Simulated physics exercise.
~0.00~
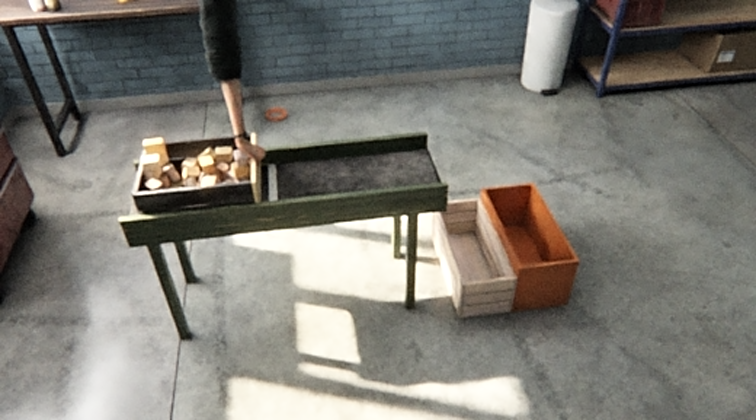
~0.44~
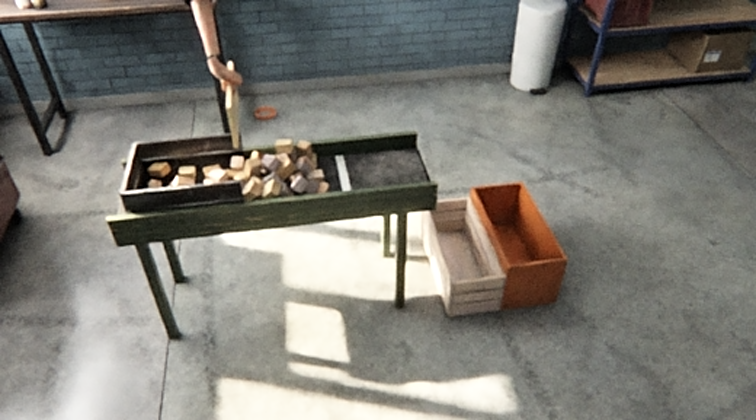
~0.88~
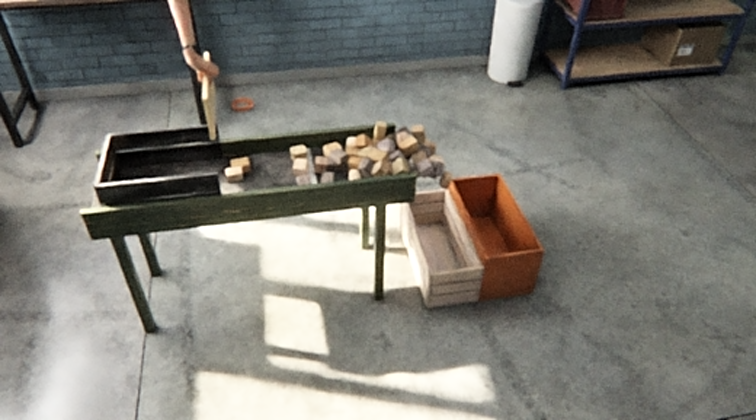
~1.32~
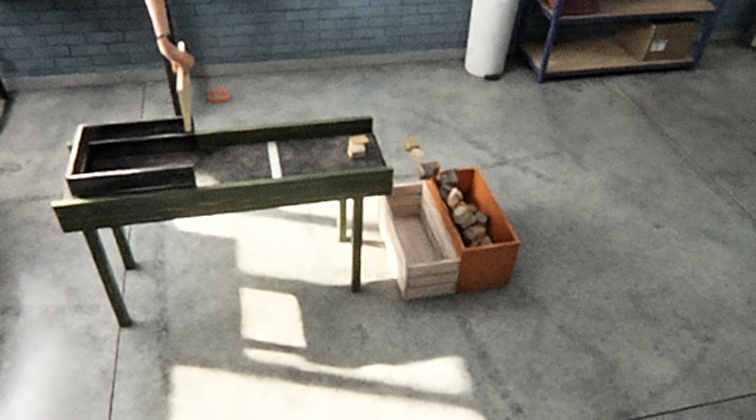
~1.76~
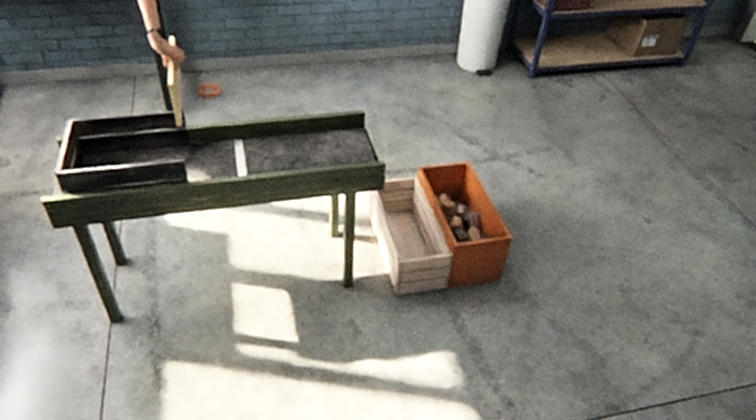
To begin with, small timber offcuts fill a black pen at the left end of a green-framed conveyor, where a hand reaches down to the gate holding them in. The hand lifts the gate, and the loose pieces start travelling right along the dark belt, its white stripe moving too. They spread out and begin dropping off the far end, passing over the pale wooden box and tumbling into the orange tote beyond it. A few stragglers follow while the hand still holds the gate upright. Finally, the pen and belt are empty, the offcuts lie in the orange tote, and the wooden box has none.
